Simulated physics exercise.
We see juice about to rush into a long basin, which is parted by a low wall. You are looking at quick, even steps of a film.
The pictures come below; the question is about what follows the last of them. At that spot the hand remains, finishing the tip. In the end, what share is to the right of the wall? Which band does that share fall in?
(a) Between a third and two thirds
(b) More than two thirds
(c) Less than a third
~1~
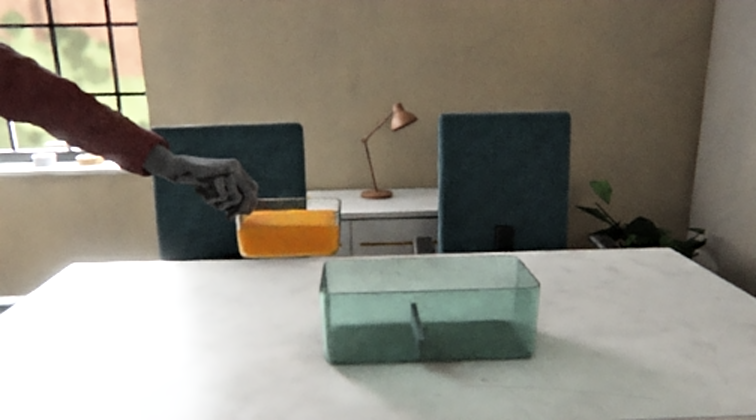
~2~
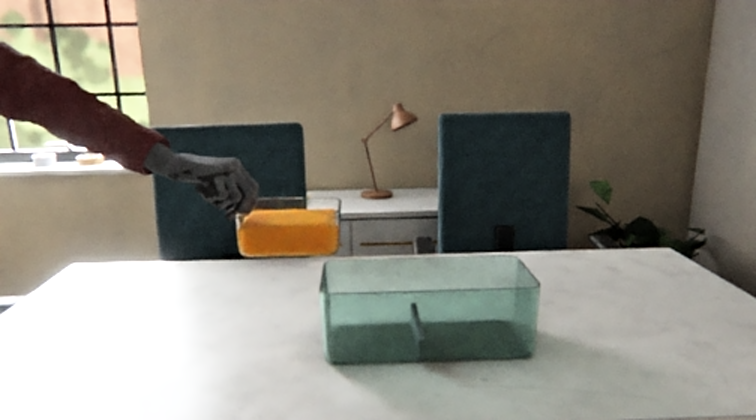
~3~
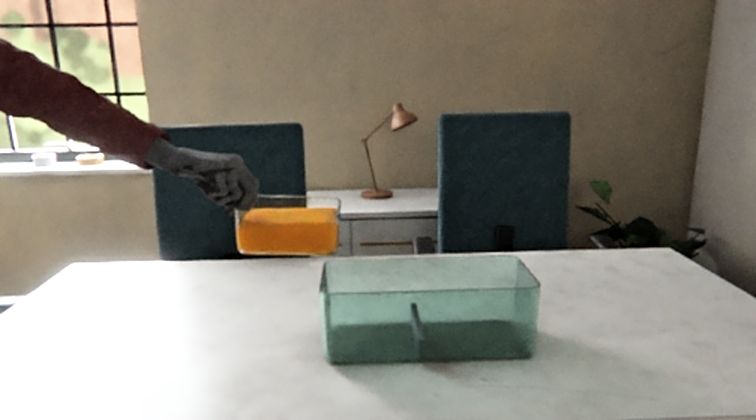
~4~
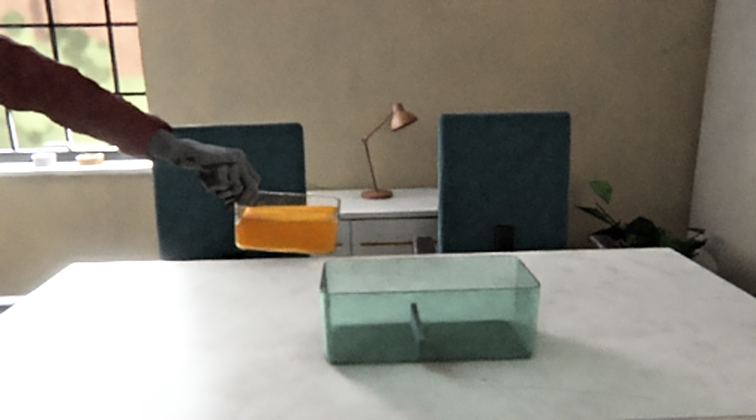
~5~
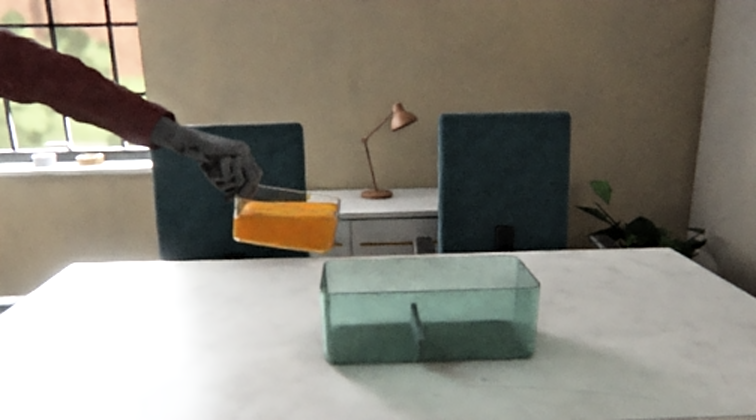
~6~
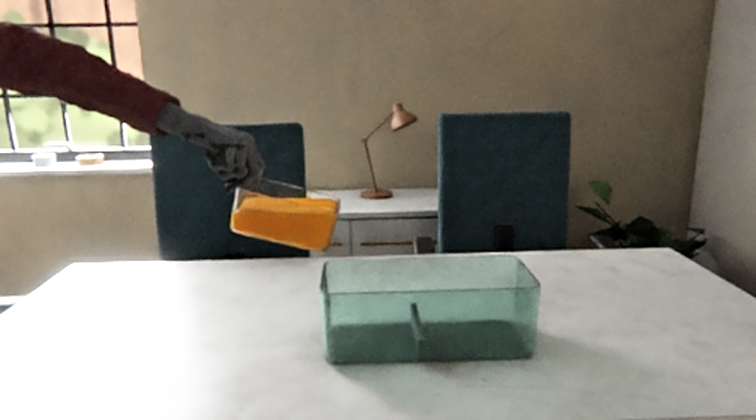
Answer: A.
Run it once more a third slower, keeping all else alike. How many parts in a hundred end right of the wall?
Around 30 in a hundred.
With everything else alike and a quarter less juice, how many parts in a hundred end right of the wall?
I'd put it at some 25 %.
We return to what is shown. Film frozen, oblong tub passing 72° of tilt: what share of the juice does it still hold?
45 per cent, roughly.
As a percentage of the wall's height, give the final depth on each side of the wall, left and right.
On the left it sits near 40, while on the right it sits near 40.
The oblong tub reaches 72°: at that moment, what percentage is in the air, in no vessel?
Roughly 45 percent.
A moment on, the oblong tub is tipped part way and 45 per cent is still to pour, 10 is left of the wall and 0 right of it.
Next, the oblong tub is tipped right over and 7 per cent is still to pour, 32 is left of the wall and 49 right of it.
Then the oblong tub is tipped right over and 0 per cent is still to pour, 47 is left of the wall and 49 right of it.
Later the oblong tub is tipped right over and 0 per cent is still to pour, 48 is left of the wall and 49 right of it.
Finally, 48 per cent lies left of the wall, 49 right of it and 3 outside.
